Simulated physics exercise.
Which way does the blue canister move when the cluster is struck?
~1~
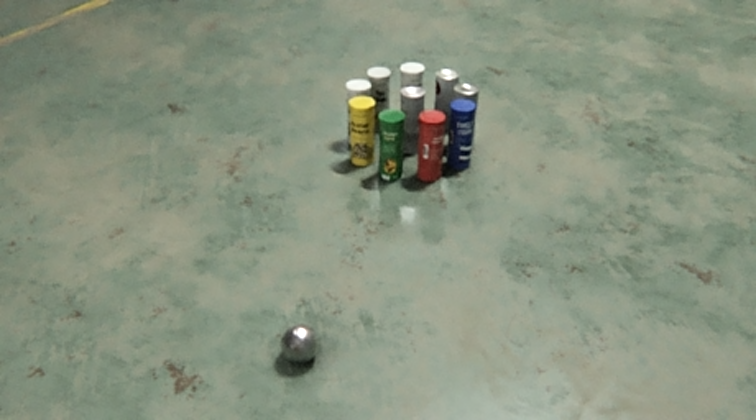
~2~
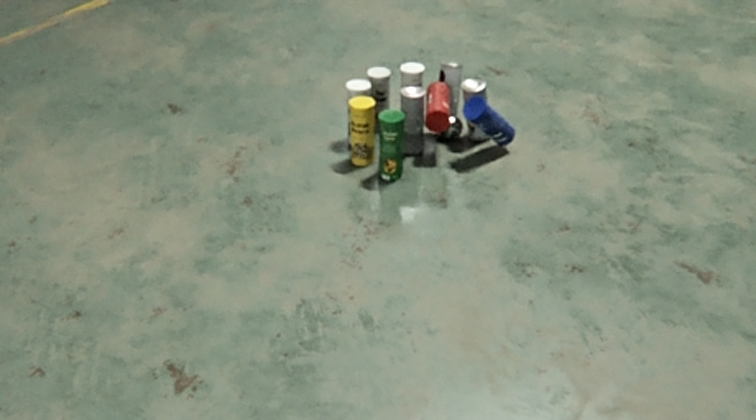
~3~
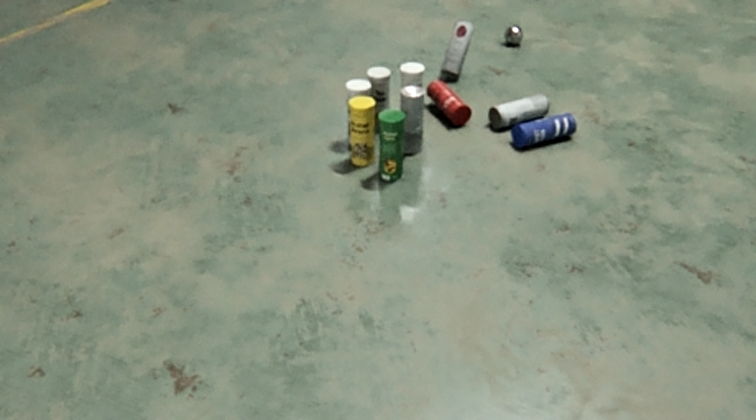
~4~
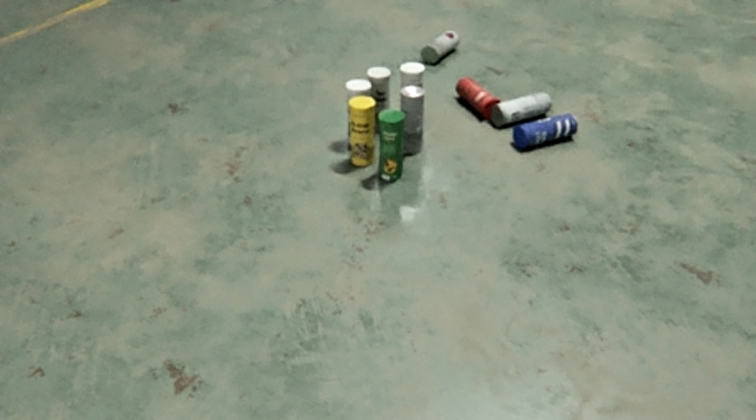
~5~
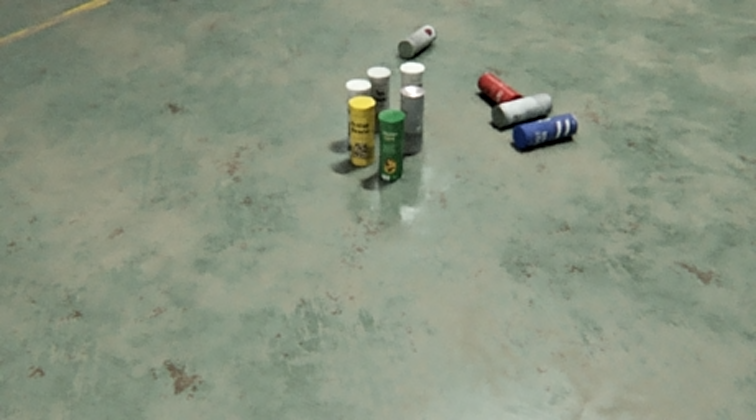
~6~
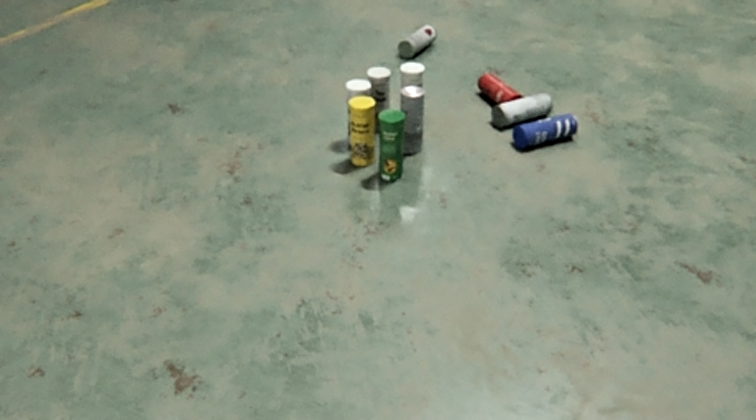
The blue canister moves to the right as it tips over, and it ends up lying on its side.
